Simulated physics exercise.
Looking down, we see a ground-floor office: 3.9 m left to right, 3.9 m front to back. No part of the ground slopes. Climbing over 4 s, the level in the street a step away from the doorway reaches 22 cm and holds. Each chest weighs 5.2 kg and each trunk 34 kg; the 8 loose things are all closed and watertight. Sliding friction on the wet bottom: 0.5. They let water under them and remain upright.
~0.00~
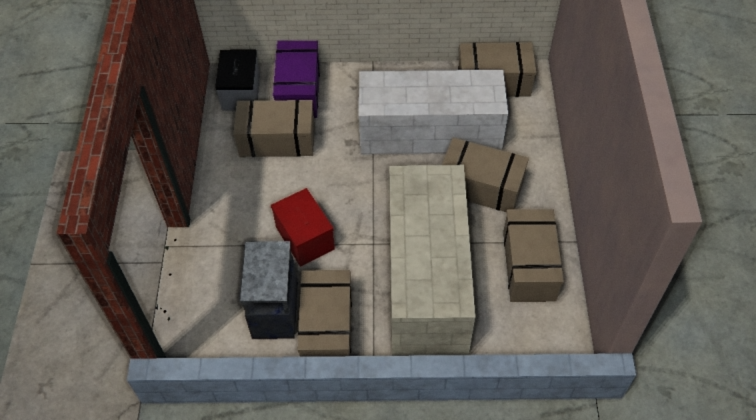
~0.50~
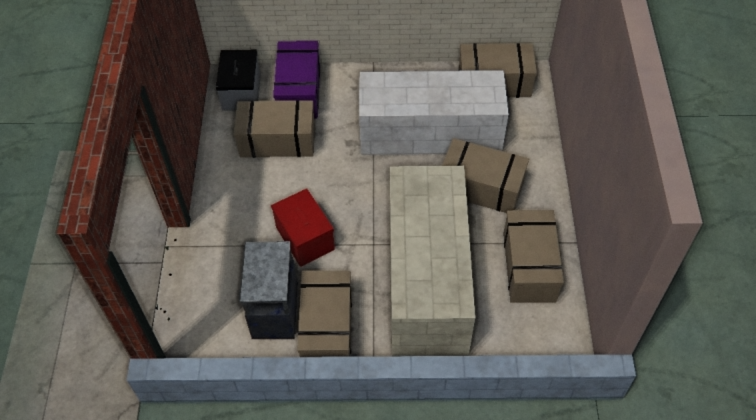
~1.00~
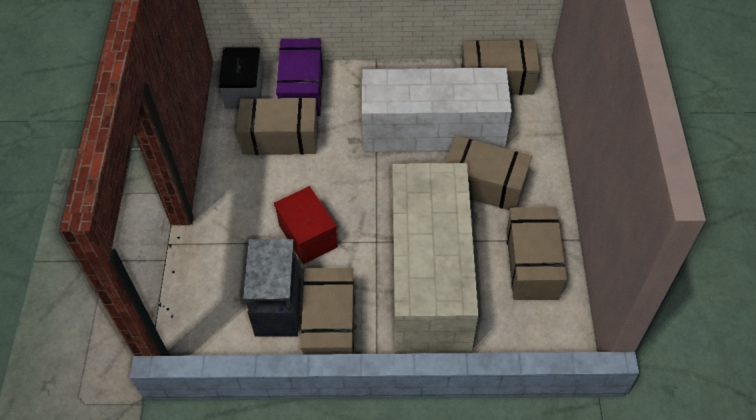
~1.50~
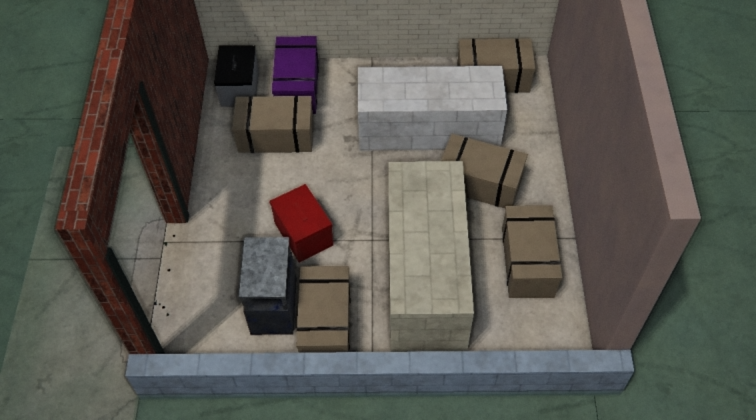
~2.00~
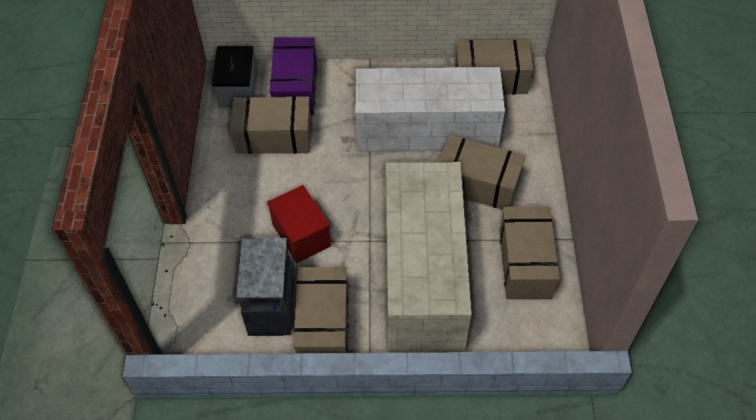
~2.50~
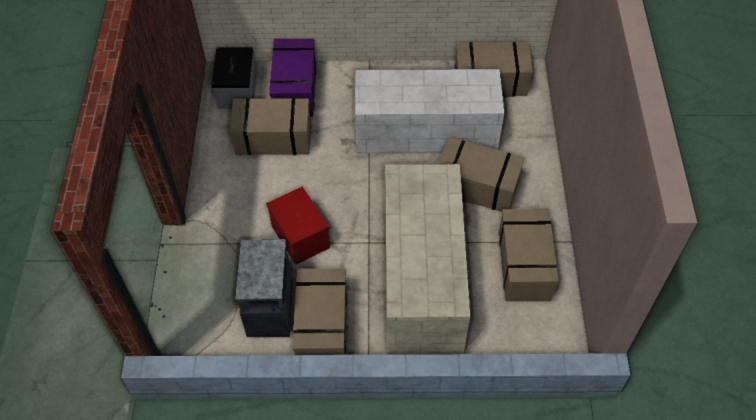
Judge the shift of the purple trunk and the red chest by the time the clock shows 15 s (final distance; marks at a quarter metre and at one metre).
Purple trunk: A short shift. Red chest: A long trip.
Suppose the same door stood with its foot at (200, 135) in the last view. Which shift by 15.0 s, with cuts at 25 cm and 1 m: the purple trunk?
The purple trunk would go a long distance.
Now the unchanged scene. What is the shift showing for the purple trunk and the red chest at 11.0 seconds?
Roughly 40 and 200 cm.
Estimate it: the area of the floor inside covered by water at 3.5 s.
Near 2.0 m2 in all.
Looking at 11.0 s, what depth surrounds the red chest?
Depth: About 13 cm.
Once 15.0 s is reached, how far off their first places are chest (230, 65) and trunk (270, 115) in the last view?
They sit 100 cm and 80 cm away, in the order given.
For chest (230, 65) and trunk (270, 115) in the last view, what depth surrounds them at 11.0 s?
13 and 10 cm.
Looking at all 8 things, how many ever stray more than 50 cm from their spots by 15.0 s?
The number is 8.
After 3.5 s the purple trunk is near (292, 65), 0.0 m from its start, aground; the red chest is near (310, 207), 0.2 m from its start, aground; 0 afloat.
After 6.8 s the purple trunk is near (292, 65), 0.0 m from its start, aground; the red chest is near (415, 154), 1.3 m from its start, afloat; 2 afloat.
After 11.0 s the purple trunk is near (253, 63), 0.4 m from its start, afloat; the red chest is near (483, 183), 1.8 m from its start, afloat; 8 afloat.
After 15.0 s the purple trunk is near (267, 104), 0.6 m from its start, afloat; the red chest is near (508, 168), 2.1 m from its start, afloat; 8 afloat.
